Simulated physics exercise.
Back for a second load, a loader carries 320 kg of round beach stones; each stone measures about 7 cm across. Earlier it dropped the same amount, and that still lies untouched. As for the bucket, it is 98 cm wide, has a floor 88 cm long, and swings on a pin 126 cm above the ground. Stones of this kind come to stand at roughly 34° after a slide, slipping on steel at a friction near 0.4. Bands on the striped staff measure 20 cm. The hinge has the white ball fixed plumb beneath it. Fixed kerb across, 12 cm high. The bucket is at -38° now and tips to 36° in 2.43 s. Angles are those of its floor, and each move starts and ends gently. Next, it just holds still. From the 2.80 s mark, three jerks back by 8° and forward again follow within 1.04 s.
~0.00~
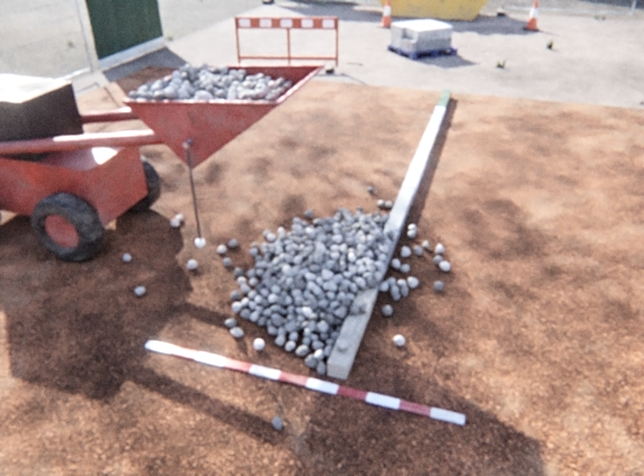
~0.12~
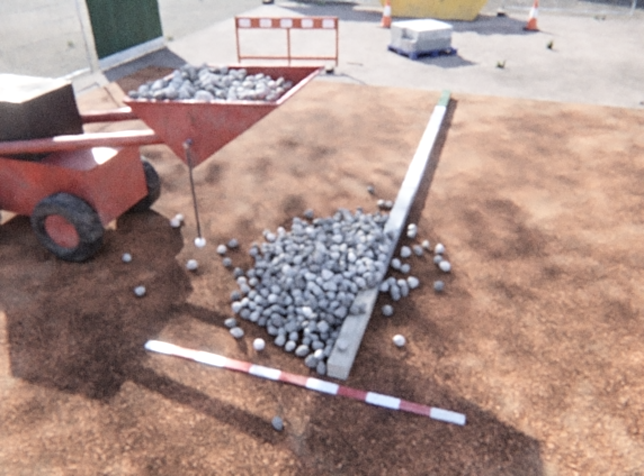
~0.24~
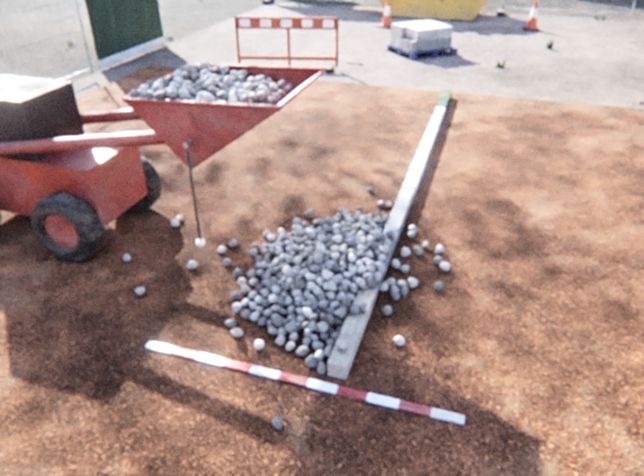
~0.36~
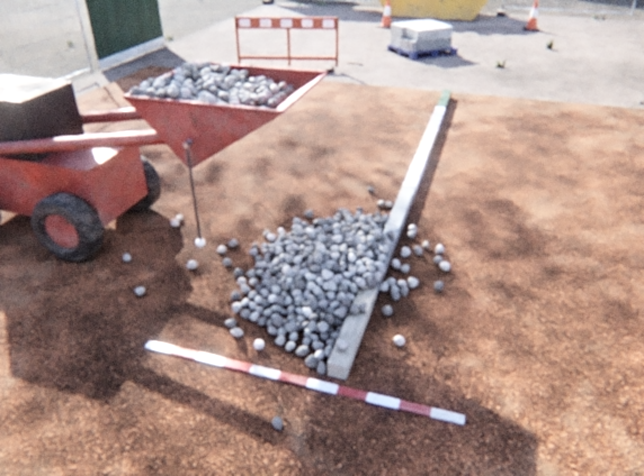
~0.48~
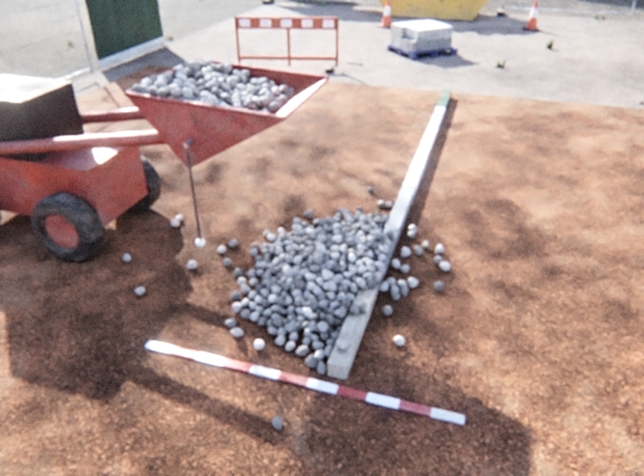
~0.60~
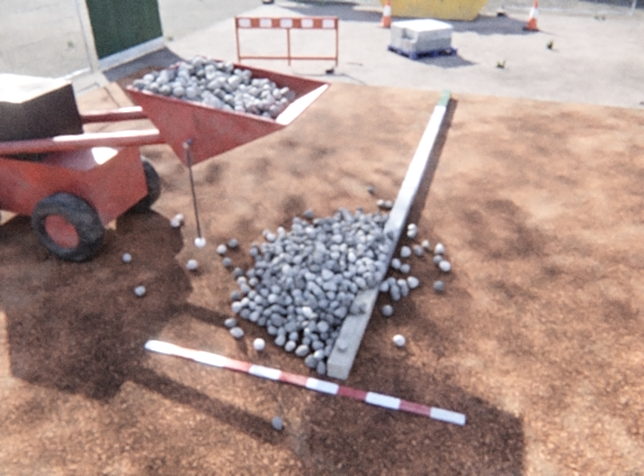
To begin with, a red loader at left holds a bucket of rounded grey stones above reddish ground, beside a stone pile against a pale kerb and a red-and-white staff. The bucket then tilts slightly, its right-hand lip dipping as its stones shift a little, while the pile stays still.
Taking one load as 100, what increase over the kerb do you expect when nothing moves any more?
25 out of 100.
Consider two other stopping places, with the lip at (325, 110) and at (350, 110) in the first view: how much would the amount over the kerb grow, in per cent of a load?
Some 70 percent first and 90 percent second.
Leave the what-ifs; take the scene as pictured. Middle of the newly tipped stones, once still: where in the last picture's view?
Their middle is at about (344, 260).
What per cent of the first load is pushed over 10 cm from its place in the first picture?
Near 15 per cent, I reckon.
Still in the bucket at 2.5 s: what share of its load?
Around 15 per cent of the load is still inside.
After 1.8 s the floor is at 24°; in per cent of one load, 91 in the bucket, 106 on this side of the kerb, 3 over the kerb; the foremost stones are at (428, 271).
After 2.5 s the floor is at 36°; in per cent of one load, 13 in the bucket, 176 on this side of the kerb, 12 over the kerb; the foremost stones are at (443, 277).
After 4.3 s the floor is at 36°; in per cent of one load, 0 in the bucket, 171 on this side of the kerb, 29 over the kerb; the foremost stones are at (501, 308).
After 6.8 s the floor is at 36°; in per cent of one load, 0 in the bucket, 171 on this side of the kerb, 29 over the kerb; the foremost stones are at (501, 308). Net gain over the kerb, 25.
